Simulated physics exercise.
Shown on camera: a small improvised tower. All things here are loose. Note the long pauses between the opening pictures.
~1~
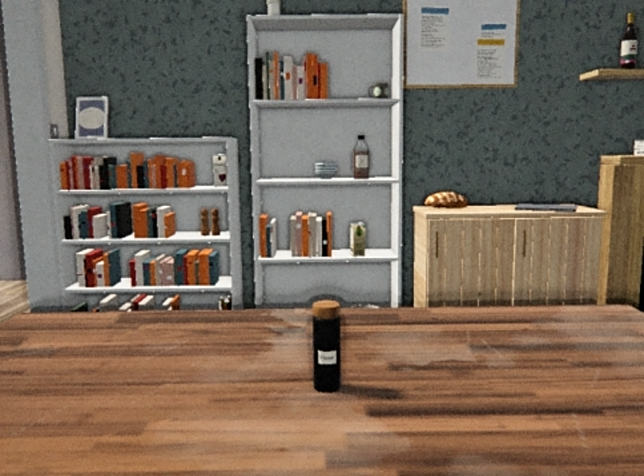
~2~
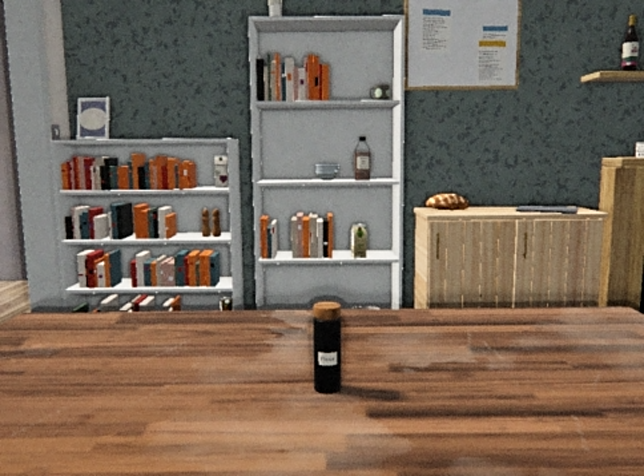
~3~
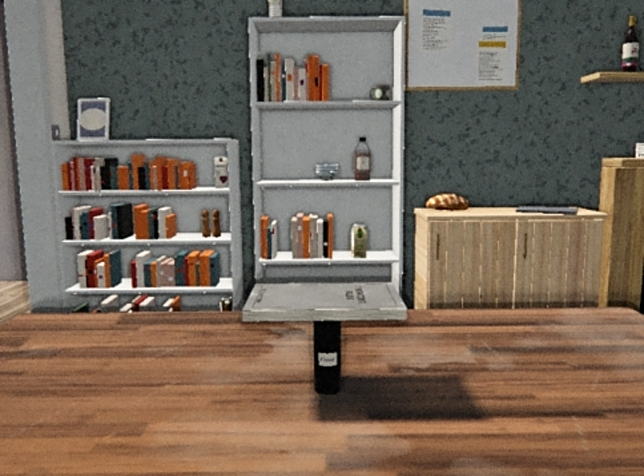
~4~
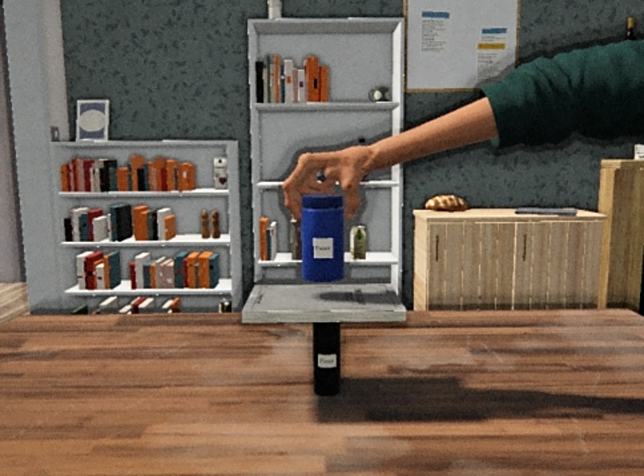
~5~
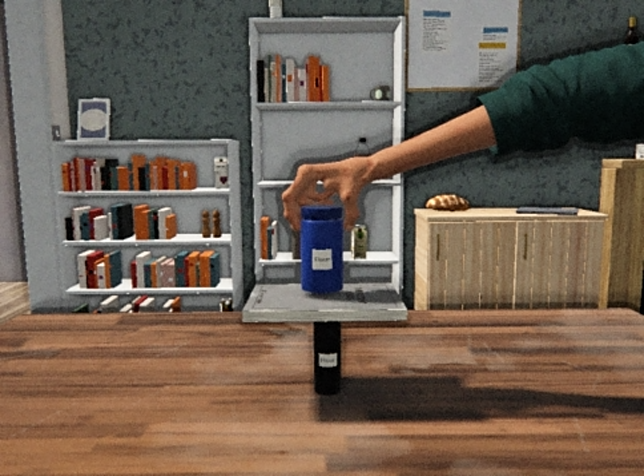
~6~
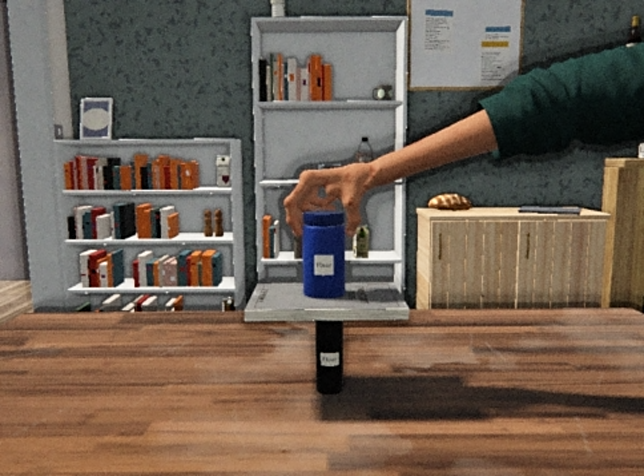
A grey book appeared flat on top of a small dark bottle on the wooden table, then a hand reached in from the right and lowered a blue jar onto it, keeping hold.
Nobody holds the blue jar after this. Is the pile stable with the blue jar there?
The stack bears the weight.
Then, 0.50 s later than the last frame, all is still.
Then, 1.30 s later than the last frame, blue jar resting near (324, 254).
When it is over, all 3 as before. End places, in pixels of the last picture, blue jar near (324, 254). The stack stays up.
